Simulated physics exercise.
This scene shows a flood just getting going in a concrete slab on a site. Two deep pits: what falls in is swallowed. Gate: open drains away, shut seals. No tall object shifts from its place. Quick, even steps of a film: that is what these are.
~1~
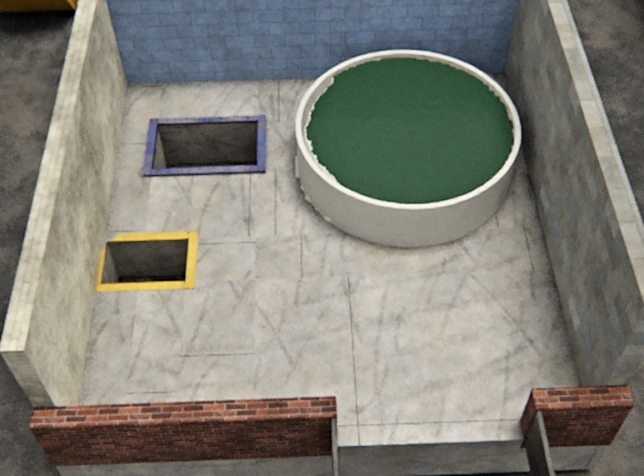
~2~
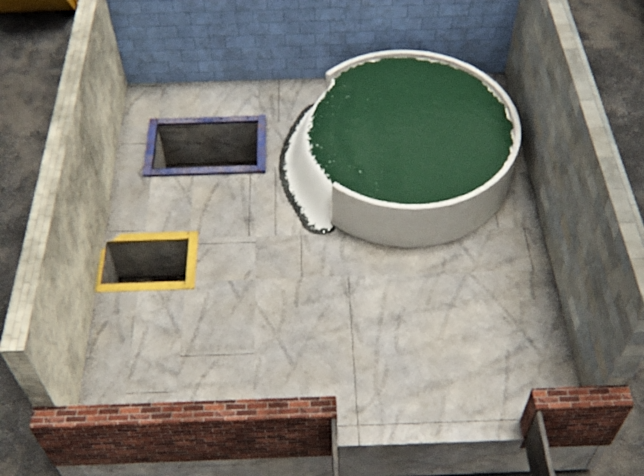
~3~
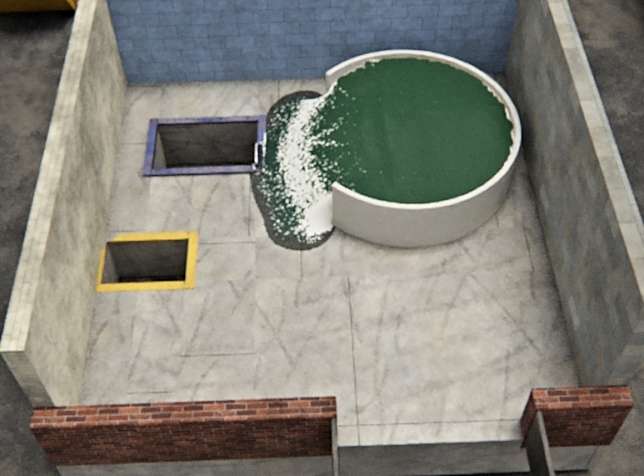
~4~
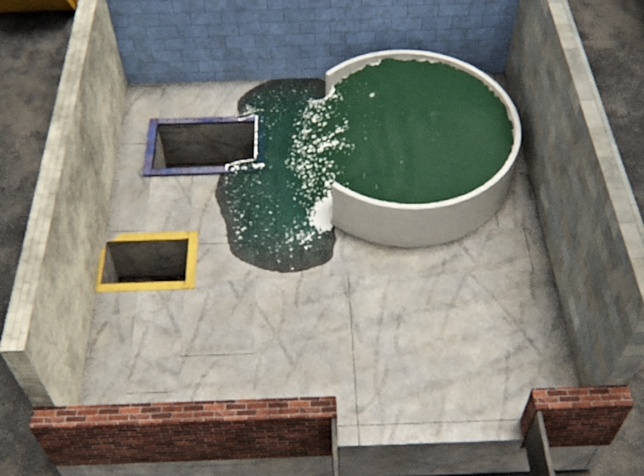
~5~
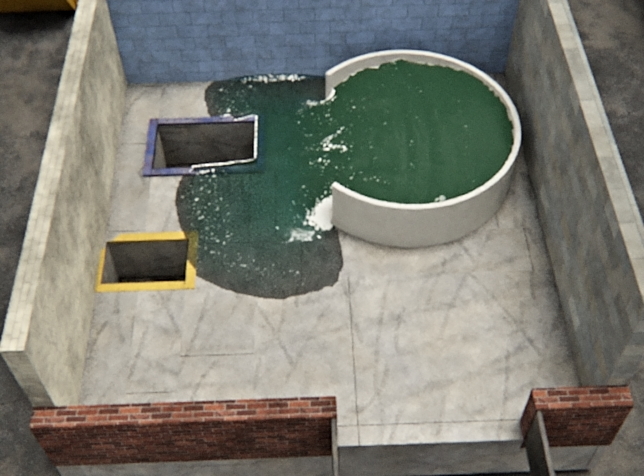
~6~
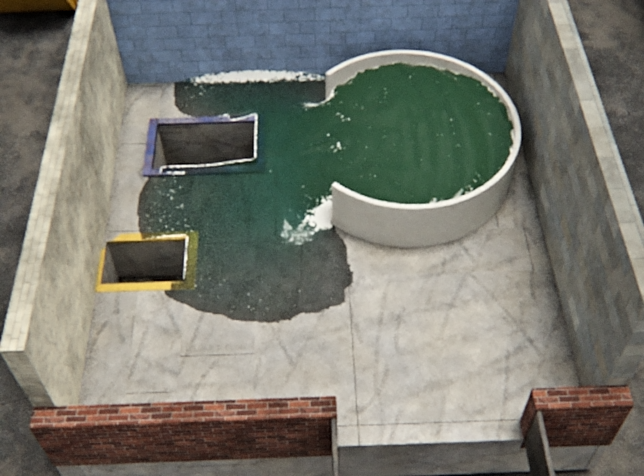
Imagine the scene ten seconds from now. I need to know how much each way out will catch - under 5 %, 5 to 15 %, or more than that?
The gate is a minor outlet here - below five per cent, the yellow pit is a major outlet here - beyond fifteen per cent, the blue pit is a major outlet here - beyond fifteen per cent.
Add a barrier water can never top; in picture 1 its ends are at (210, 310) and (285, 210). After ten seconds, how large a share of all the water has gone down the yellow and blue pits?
Approximate split, yellow: 25 in a hundred; blue: 40 in a hundred.
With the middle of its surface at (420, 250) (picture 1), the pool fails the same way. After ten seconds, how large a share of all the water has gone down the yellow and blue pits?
Tally in per cent - yellow pit 50; blue pit 8.
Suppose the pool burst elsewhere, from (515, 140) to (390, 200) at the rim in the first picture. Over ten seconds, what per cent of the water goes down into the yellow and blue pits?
Per cent: Yellow 12, blue 0.
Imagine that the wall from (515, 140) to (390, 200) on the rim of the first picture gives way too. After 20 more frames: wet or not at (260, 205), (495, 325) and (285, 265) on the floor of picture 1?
First spot spared, second spot submerged, third spot spared.
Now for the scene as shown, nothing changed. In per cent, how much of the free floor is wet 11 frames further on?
It comes to roughly 50 in a hundred.
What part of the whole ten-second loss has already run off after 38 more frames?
Around 85 % of the total, roughly.
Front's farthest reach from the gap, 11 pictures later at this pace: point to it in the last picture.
Somewhere around (74, 435).
A moment on, water covers 45 % of the floor; the gate 0 %, the yellow pit 3 %, the blue pit 8 %.
Next, water covers 50 % of the floor; the gate 0 %, the yellow pit 8 %, the blue pit 16 %.
Then, water covers 55 % of the floor; the gate 0 %, the yellow pit 16 %, the blue pit 26 %.
Later, water covers 80 % of the floor; the gate 0 %, the yellow pit 25 %, the blue pit 35 %.
In the end, water covers 90 % of the floor; the gate 1 %, the yellow pit 32 %, the blue pit 38 %.
